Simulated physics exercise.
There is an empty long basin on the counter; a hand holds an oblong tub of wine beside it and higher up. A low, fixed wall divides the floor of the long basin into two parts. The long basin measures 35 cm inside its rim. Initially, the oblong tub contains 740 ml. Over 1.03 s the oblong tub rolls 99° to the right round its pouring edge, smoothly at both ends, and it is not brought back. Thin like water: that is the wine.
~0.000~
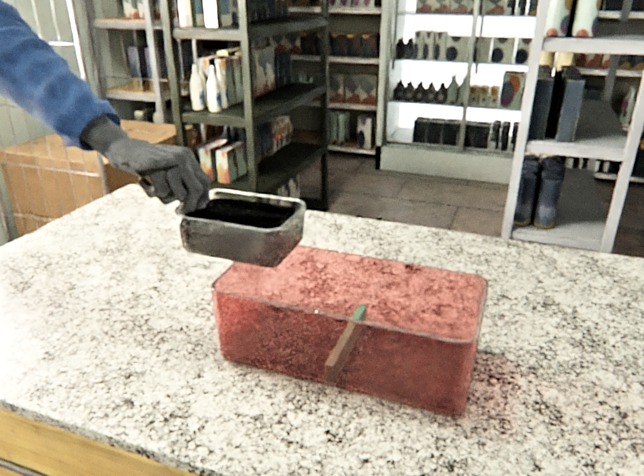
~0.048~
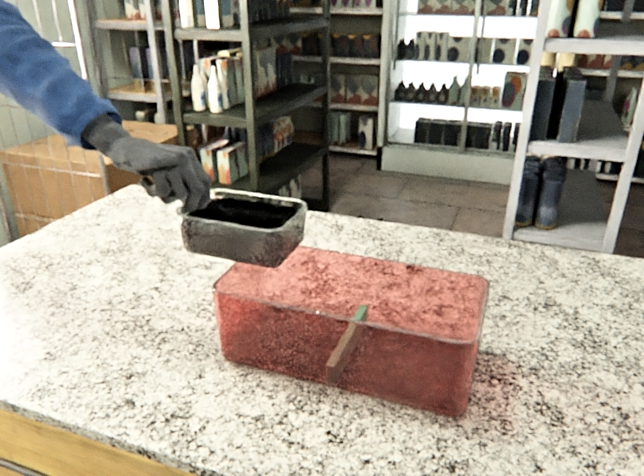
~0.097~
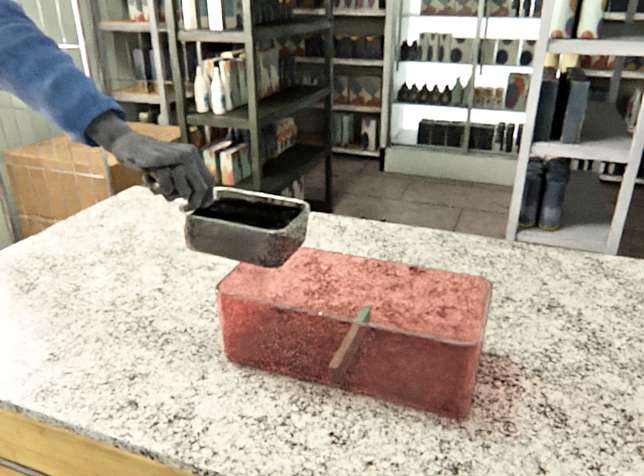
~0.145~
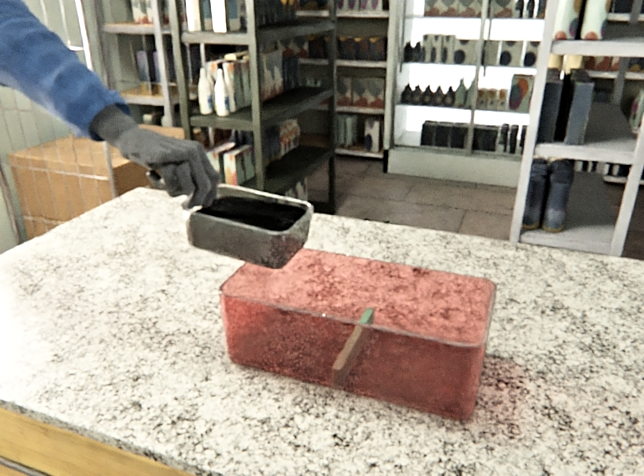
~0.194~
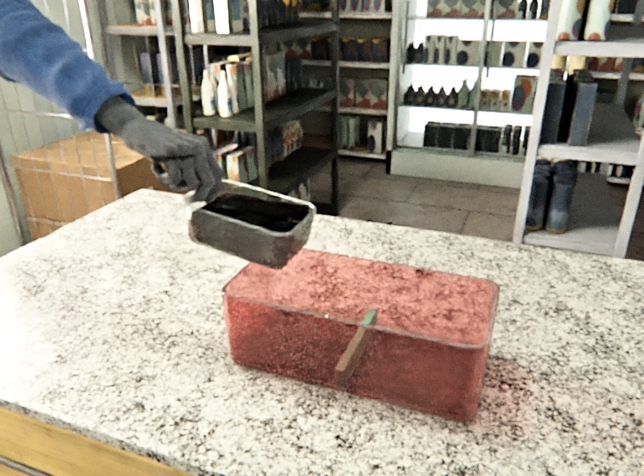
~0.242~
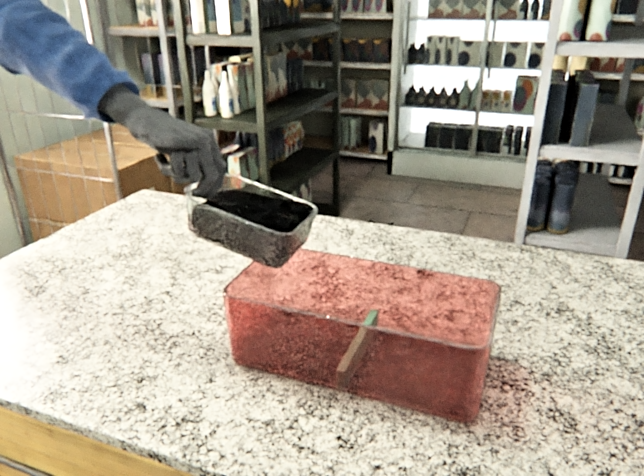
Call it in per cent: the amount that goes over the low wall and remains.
I would put it at about 72 per cent.
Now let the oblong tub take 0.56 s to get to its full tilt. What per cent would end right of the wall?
That would give about 65 percent.
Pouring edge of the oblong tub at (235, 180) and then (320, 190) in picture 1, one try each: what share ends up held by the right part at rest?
I'd say 20 percent on the first go, 85 percent on the next.
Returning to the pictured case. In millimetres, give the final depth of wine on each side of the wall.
Some 8 mm on the left and 20 mm on the right.
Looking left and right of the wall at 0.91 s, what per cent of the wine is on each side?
Near 18 on the left, 72 on the right.
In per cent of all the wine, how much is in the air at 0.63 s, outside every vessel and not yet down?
Near 42 per cent of it all.
By 0.63 s the tilt is 66° and 37 per cent is still to pour, 9 is left of the wall and 13 right of it.
By 0.91 s the tilt is 96° and 5 per cent is still to pour, 18 is left of the wall and 72 right of it.
By 1.21 s the tilt is 99° and 0 per cent is still to pour, 27 is left of the wall and 71 right of it.
By 1.53 s the tilt is 99° and 0 per cent is still to pour, 27 is left of the wall and 72 right of it.
At rest 27 per cent lies left of the wall, 72 right of it and 1 outside.
